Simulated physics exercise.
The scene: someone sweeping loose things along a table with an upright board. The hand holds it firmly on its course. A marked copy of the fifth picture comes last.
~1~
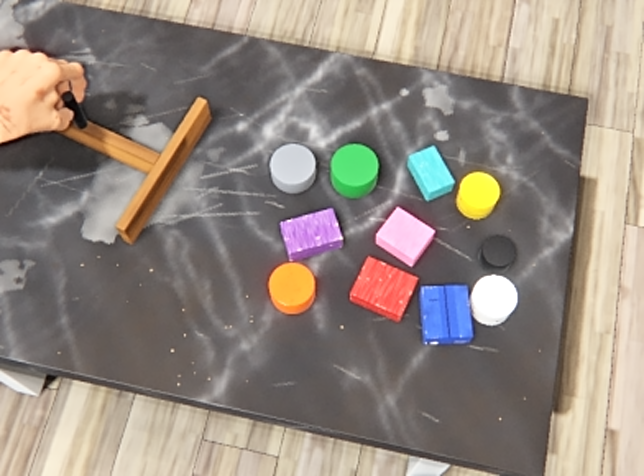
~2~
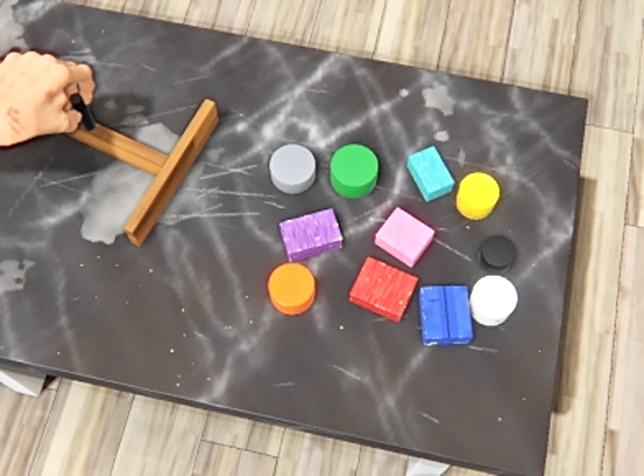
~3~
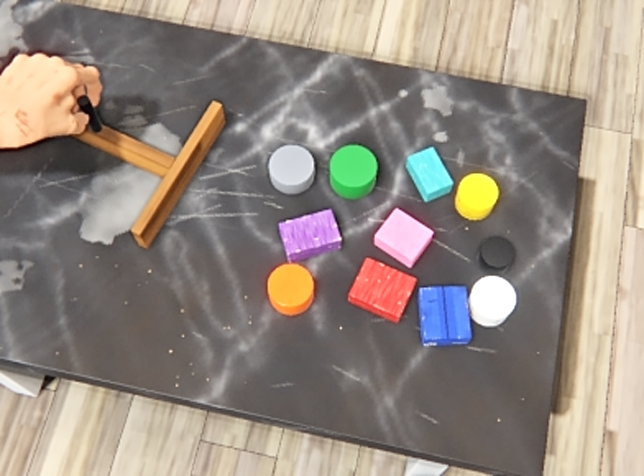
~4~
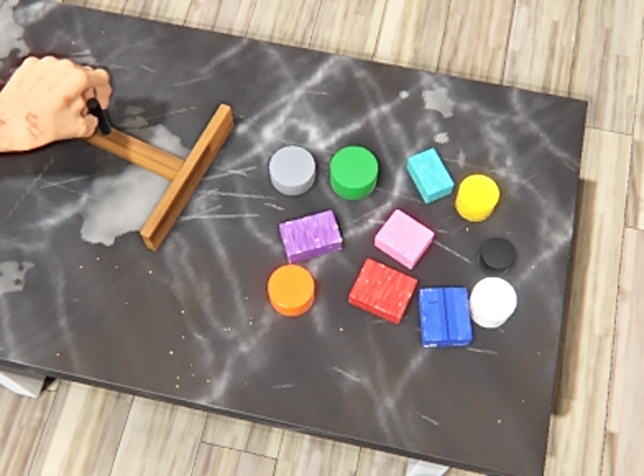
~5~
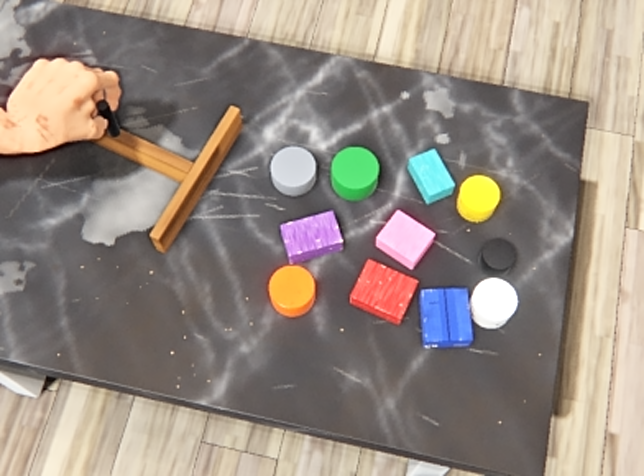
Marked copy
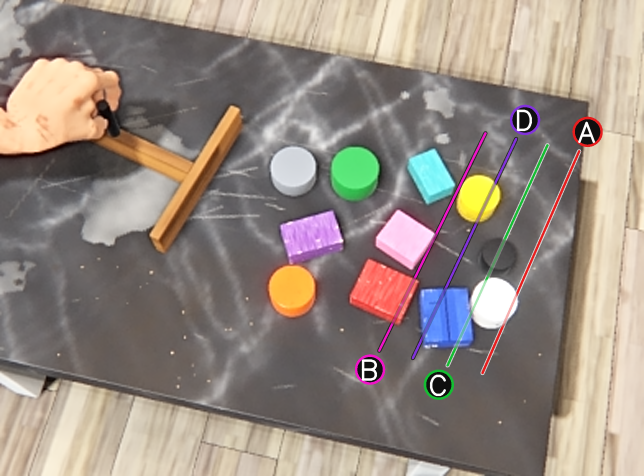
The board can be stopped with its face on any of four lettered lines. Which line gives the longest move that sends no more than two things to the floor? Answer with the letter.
C.
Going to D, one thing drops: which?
It is the black pot.
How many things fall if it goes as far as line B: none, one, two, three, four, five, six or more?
In all, none.
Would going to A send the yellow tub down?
Yes.
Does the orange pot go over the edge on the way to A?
No.
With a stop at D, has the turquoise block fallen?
No.
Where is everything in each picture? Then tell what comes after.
Blue box (446, 315); pink block (404, 237); orange pot (292, 289), in the first frame.
Board (170, 163); red block (383, 289), in the second frame.
Board (177, 165); purple block (311, 236), in the third frame.
Board (187, 168); white jar (491, 303), in the fourth frame.
Board (196, 170); black pot (497, 259); green pot (355, 174); blue box (446, 318), in the fifth frame.
On the copy, A at (534, 256); B at (435, 236); C at (500, 250); D at (467, 243).
On C. First, board (305, 192); green pot (387, 179); grey pot (343, 192).
Then, board (414, 214); black pot (521, 263); white jar (509, 309).
Finally, board (503, 232); black pot over the edge; yellow tub over the edge; two fallen.
By contrast, A drops four; B is within the limit but short; D is within the limit but short.
